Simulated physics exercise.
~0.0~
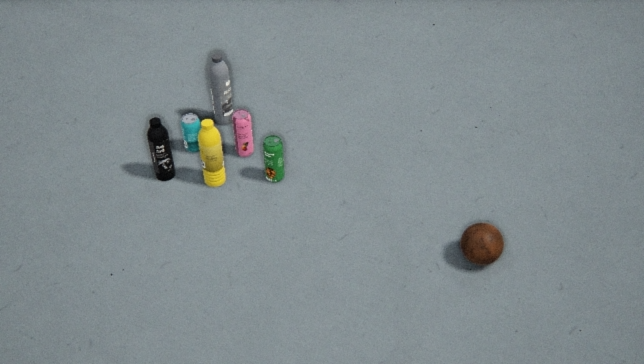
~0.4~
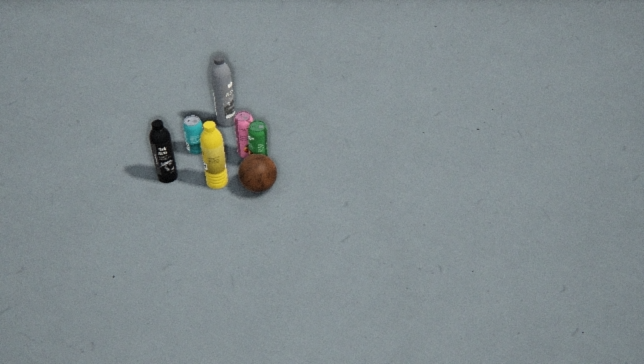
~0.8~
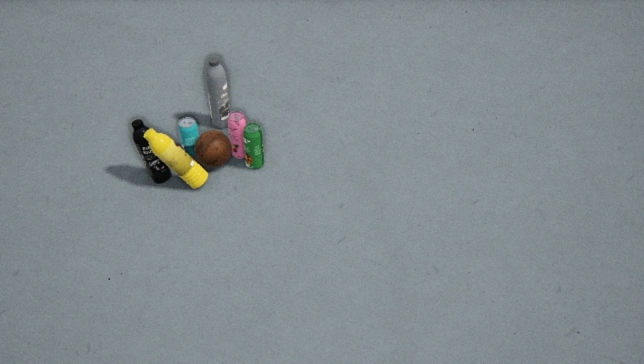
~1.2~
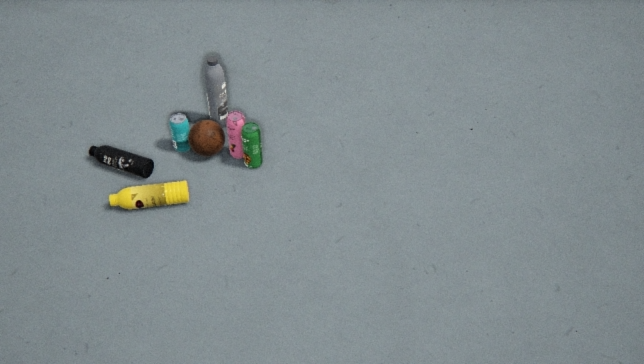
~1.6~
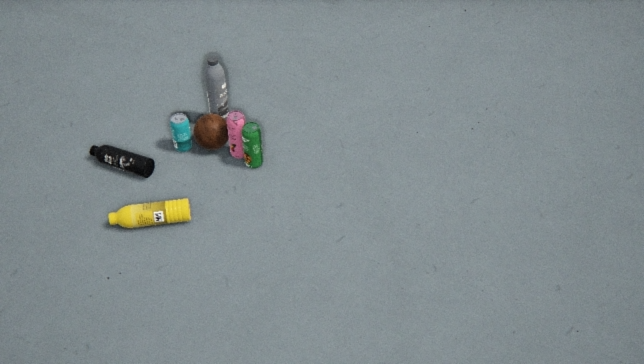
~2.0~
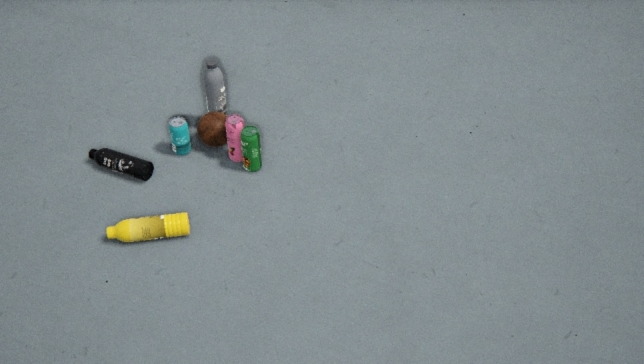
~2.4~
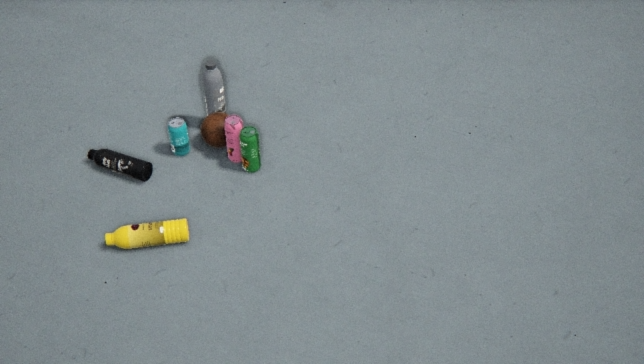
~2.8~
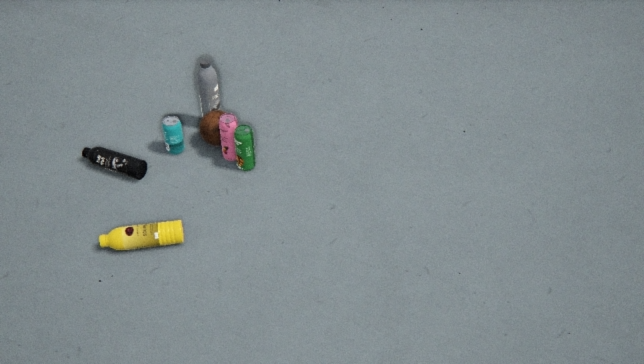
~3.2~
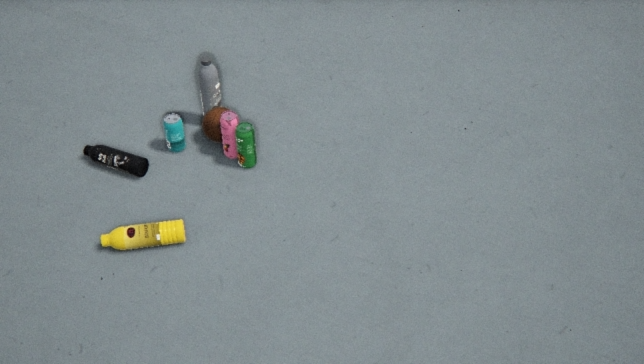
Brown ball rolling left into six bottles and cans, nudging the green can, toppling yellow and black bottles, others staying upright.
